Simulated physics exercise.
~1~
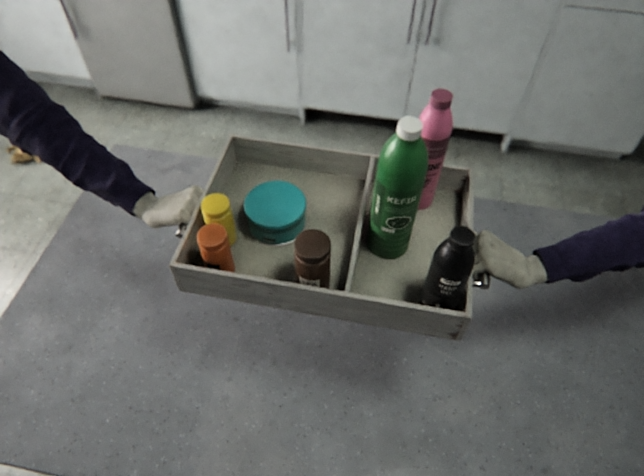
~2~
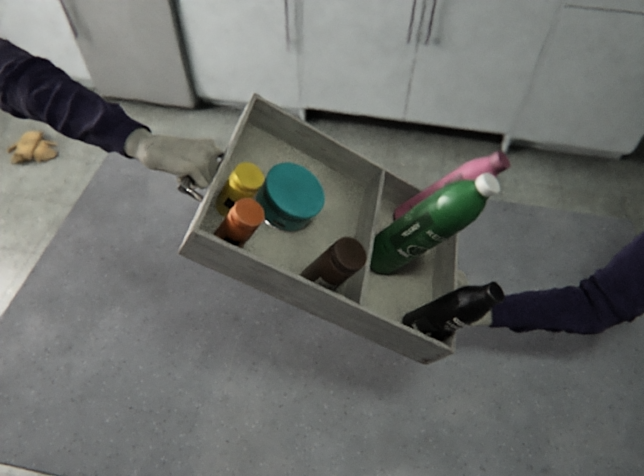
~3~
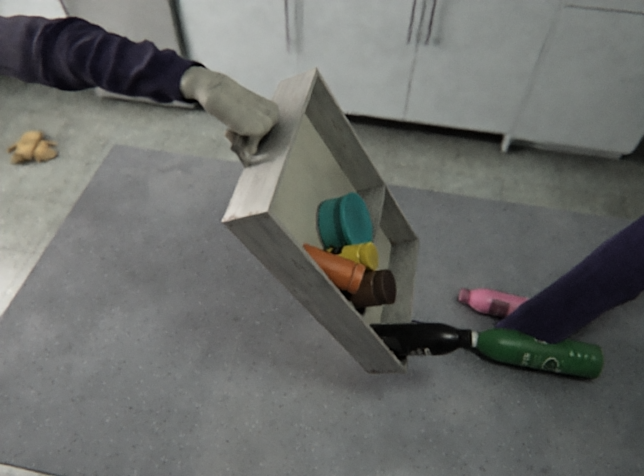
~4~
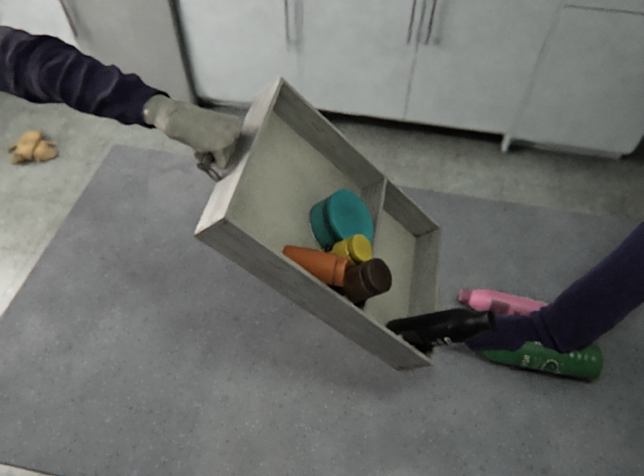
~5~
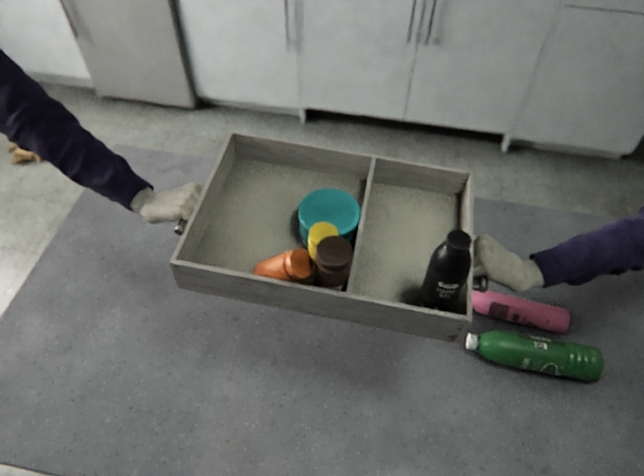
A wooden crate of bottles and small containers, held by two gloved hands, tipped steeply down to the right, spilling the pink and green bottles onto the gray surface, then came back level with the black bottle upright and the orange shaker toppled inside.
